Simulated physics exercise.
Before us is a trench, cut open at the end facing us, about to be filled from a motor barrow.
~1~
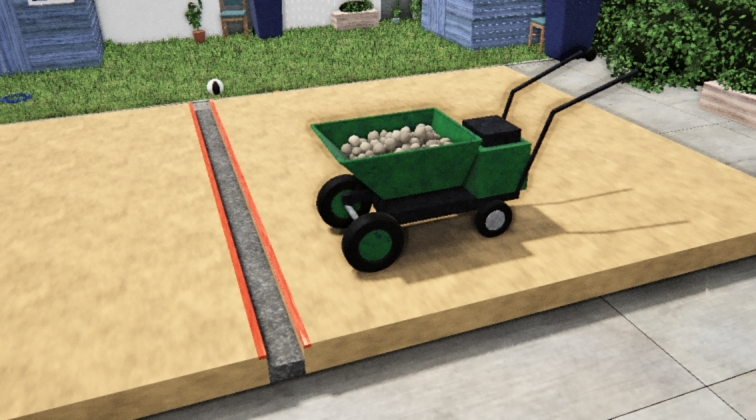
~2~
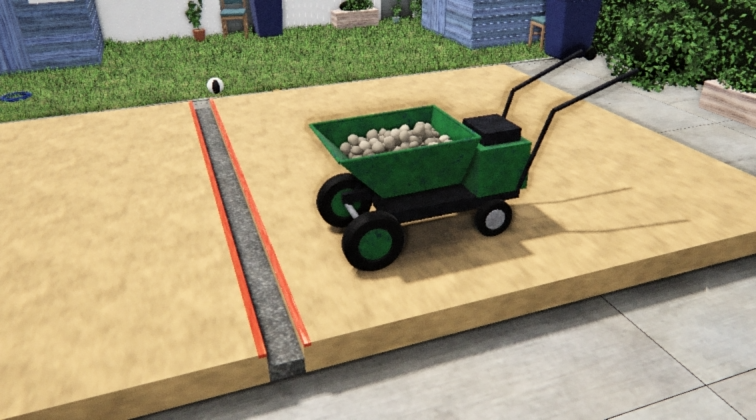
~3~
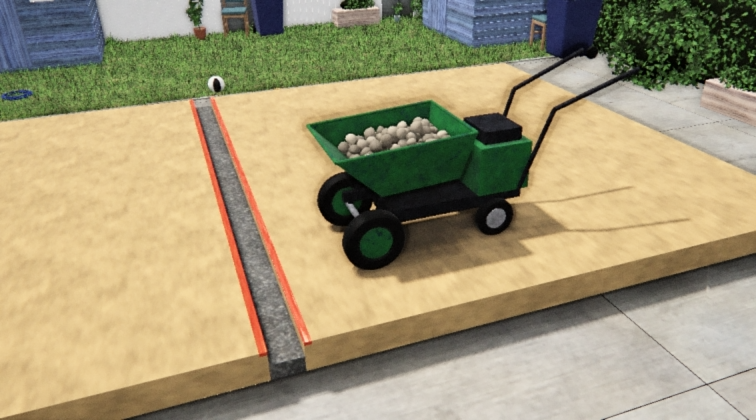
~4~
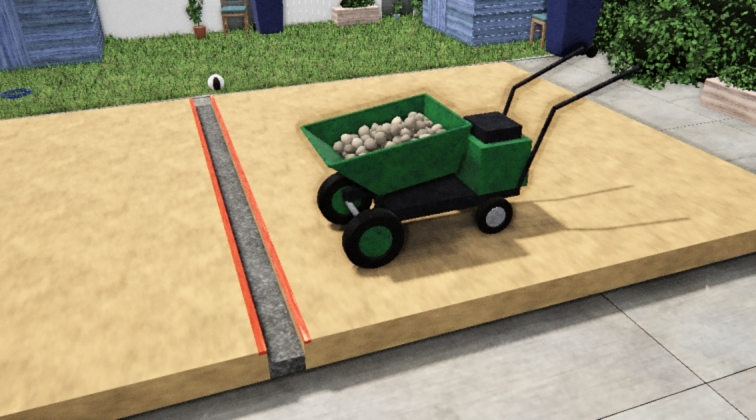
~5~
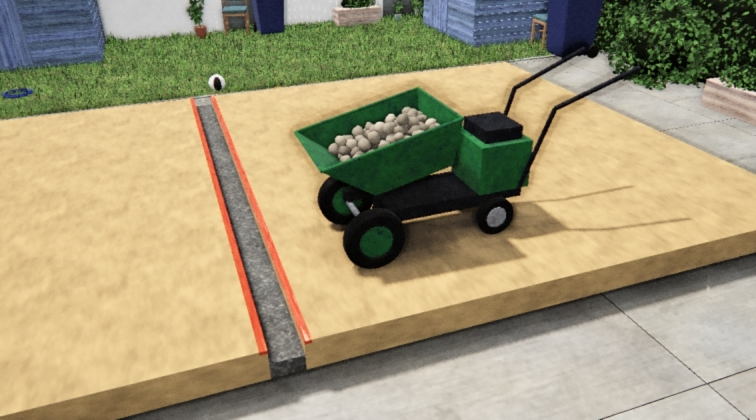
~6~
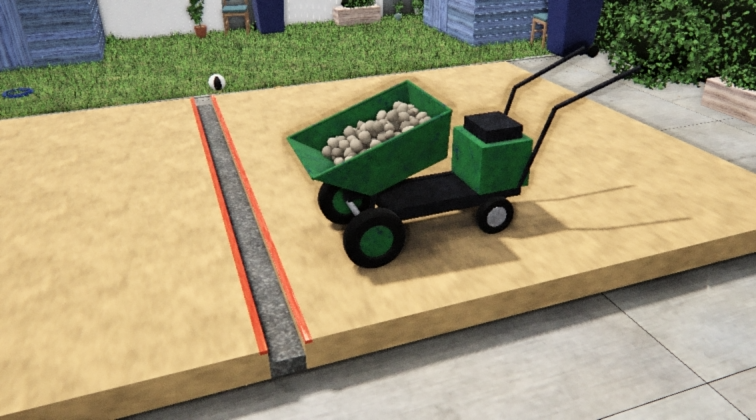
The clip opens on a green motor barrow loaded with pale, rounded stones, its skip level, standing to the right of a narrow, orange-edged trench in a sandy slab. The skip begins to tilt forward toward the left, barely at first, then clearly, its rear rising while the wheels stay put.
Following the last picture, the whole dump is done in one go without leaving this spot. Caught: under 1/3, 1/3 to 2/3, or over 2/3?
1/3 to 2/3.
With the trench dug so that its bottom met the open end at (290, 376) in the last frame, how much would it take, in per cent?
Something close to 50 per cent.
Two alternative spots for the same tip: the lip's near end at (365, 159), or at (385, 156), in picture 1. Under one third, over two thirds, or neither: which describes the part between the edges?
First: One to two thirds; second: In the middle band.
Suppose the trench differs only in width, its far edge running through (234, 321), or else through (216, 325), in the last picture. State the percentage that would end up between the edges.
First one: 70 per cent; second one: 90 per cent.
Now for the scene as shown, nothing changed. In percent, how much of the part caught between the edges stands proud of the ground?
Around 40 per cent.
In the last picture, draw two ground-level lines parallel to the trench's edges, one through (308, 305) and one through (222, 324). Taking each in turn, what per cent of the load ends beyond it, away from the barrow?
Close to 100 and 30 per cent respectively.
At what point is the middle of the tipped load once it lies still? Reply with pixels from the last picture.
Roughly at pixel (236, 263).
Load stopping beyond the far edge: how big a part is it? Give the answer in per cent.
Roughly 55 percent of the pieces, I think.
Shortly afterwards, skip tipped steeply; the whole lot in the skip.
Next, skip tipped steeply; the bulk in the skip; a little in or heaped over the trench; a little beyond it; only a few falling.
Some moments later, skip tipped right over; a little in the skip; near a third in or heaped over the trench; near half beyond it.
In the end, skip tipped right over; only a few short of the trench; near half in or heaped over the trench; near half beyond it.
